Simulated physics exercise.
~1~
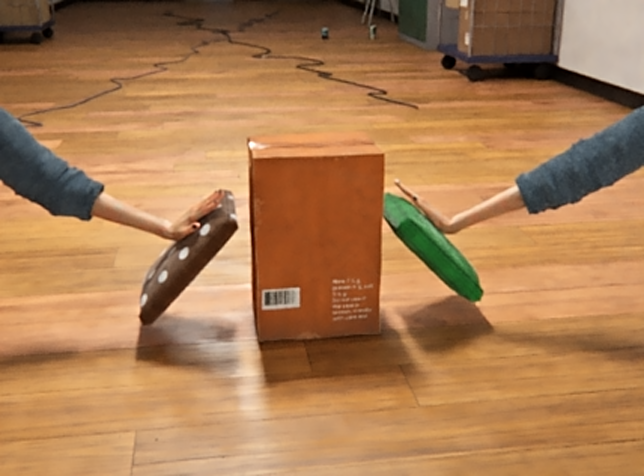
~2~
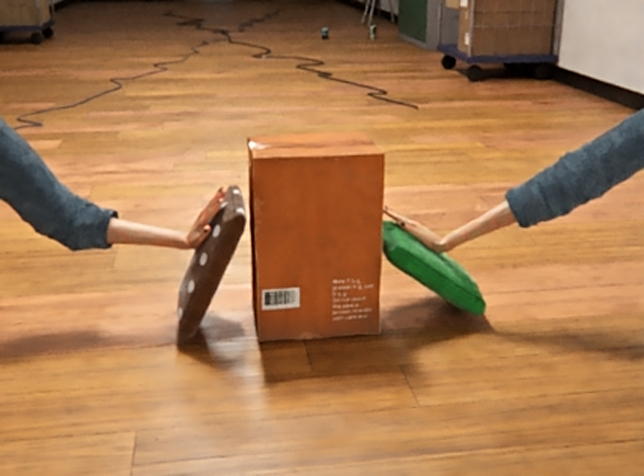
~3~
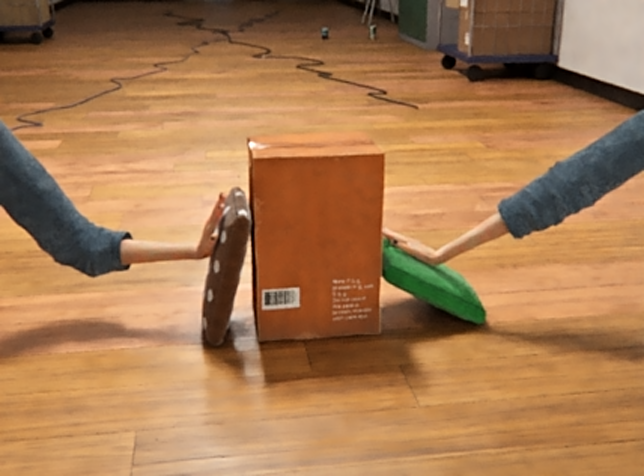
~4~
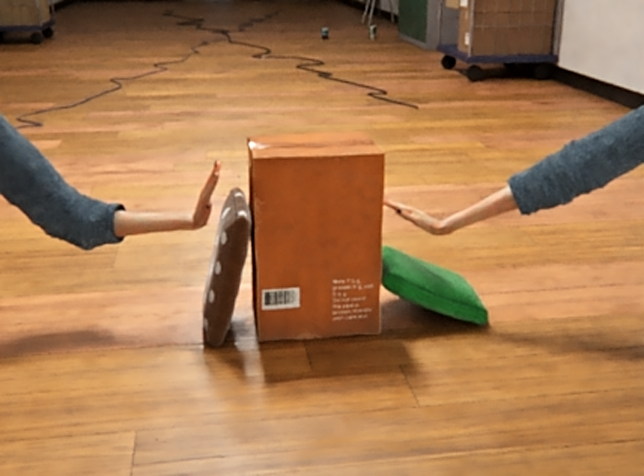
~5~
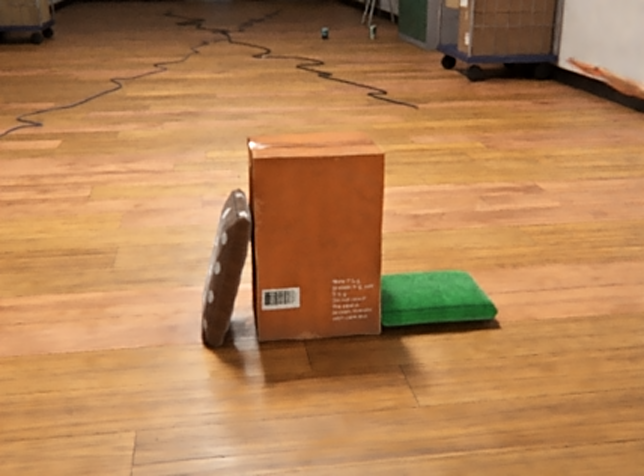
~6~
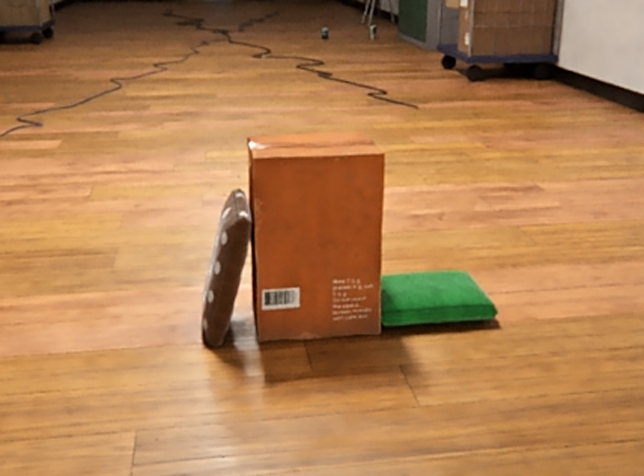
A brown spotted pillow and a green soft bag were pressed by two hands against opposite sides of an orange box, and after the hands let go, the pillow stayed leaning on the left while the bag slid down flat on the floor.
